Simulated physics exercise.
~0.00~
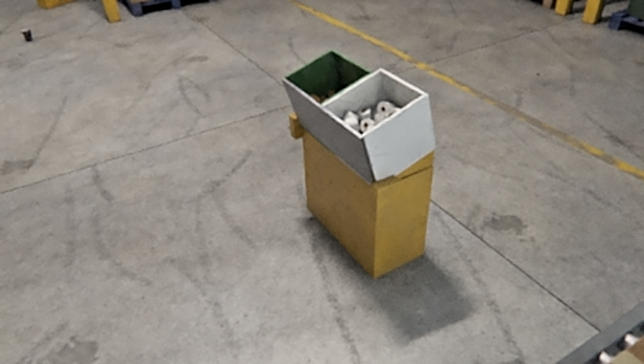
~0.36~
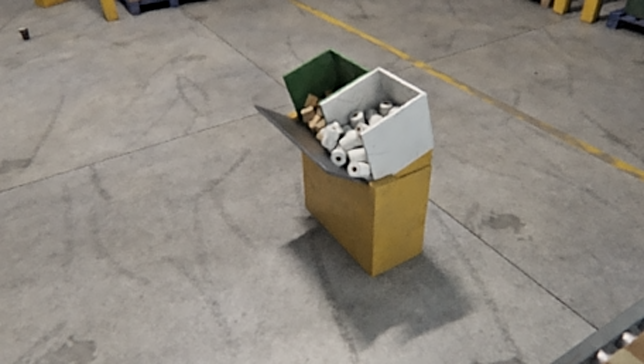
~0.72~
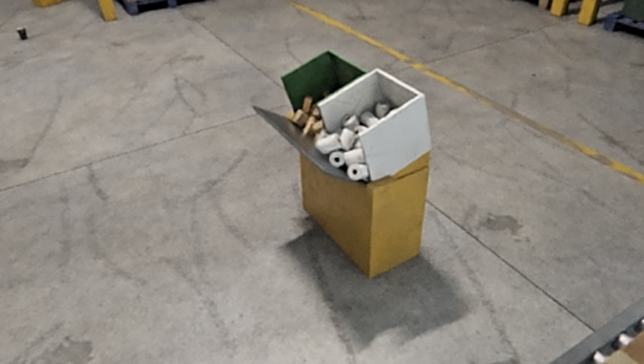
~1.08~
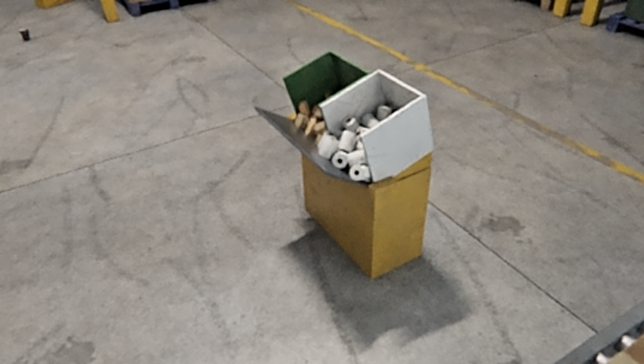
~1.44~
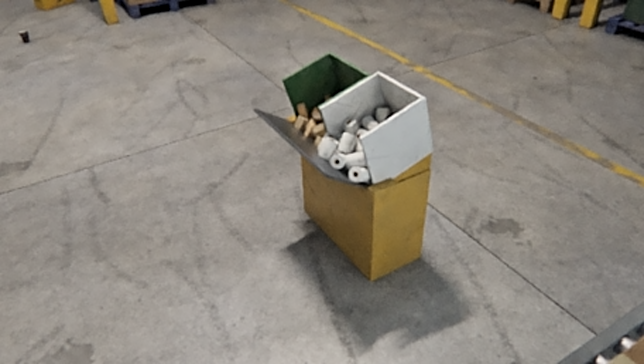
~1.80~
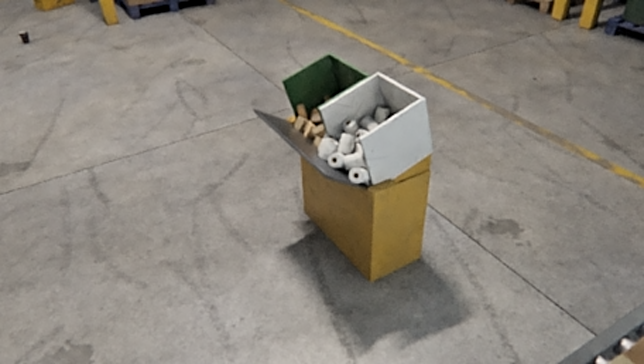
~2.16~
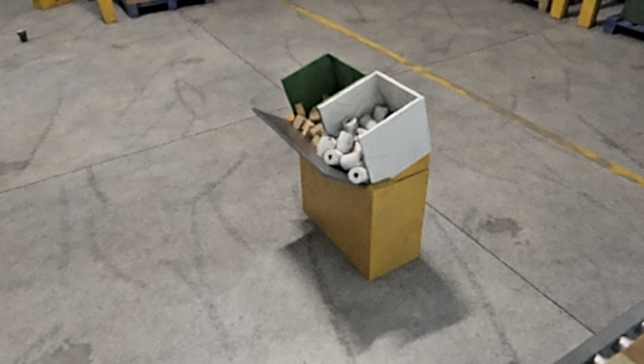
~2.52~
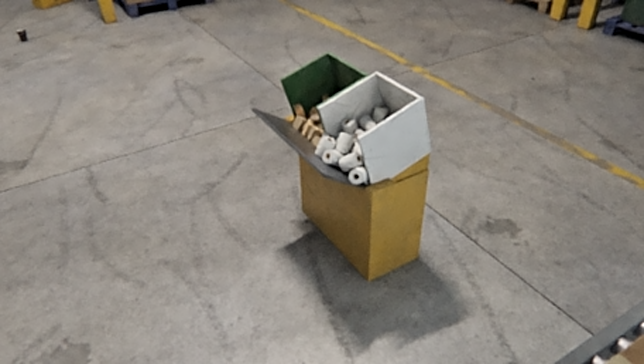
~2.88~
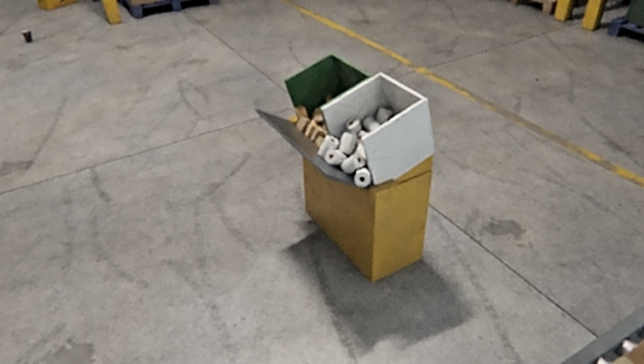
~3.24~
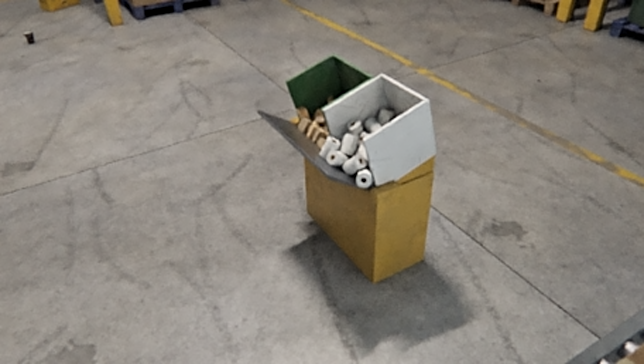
White paper rolls and small wooden blocks slid forward as the flap on the front of a white bin and a green bin tipped down, then they bunched up against the lowered flap and stayed there, with none falling to the floor.
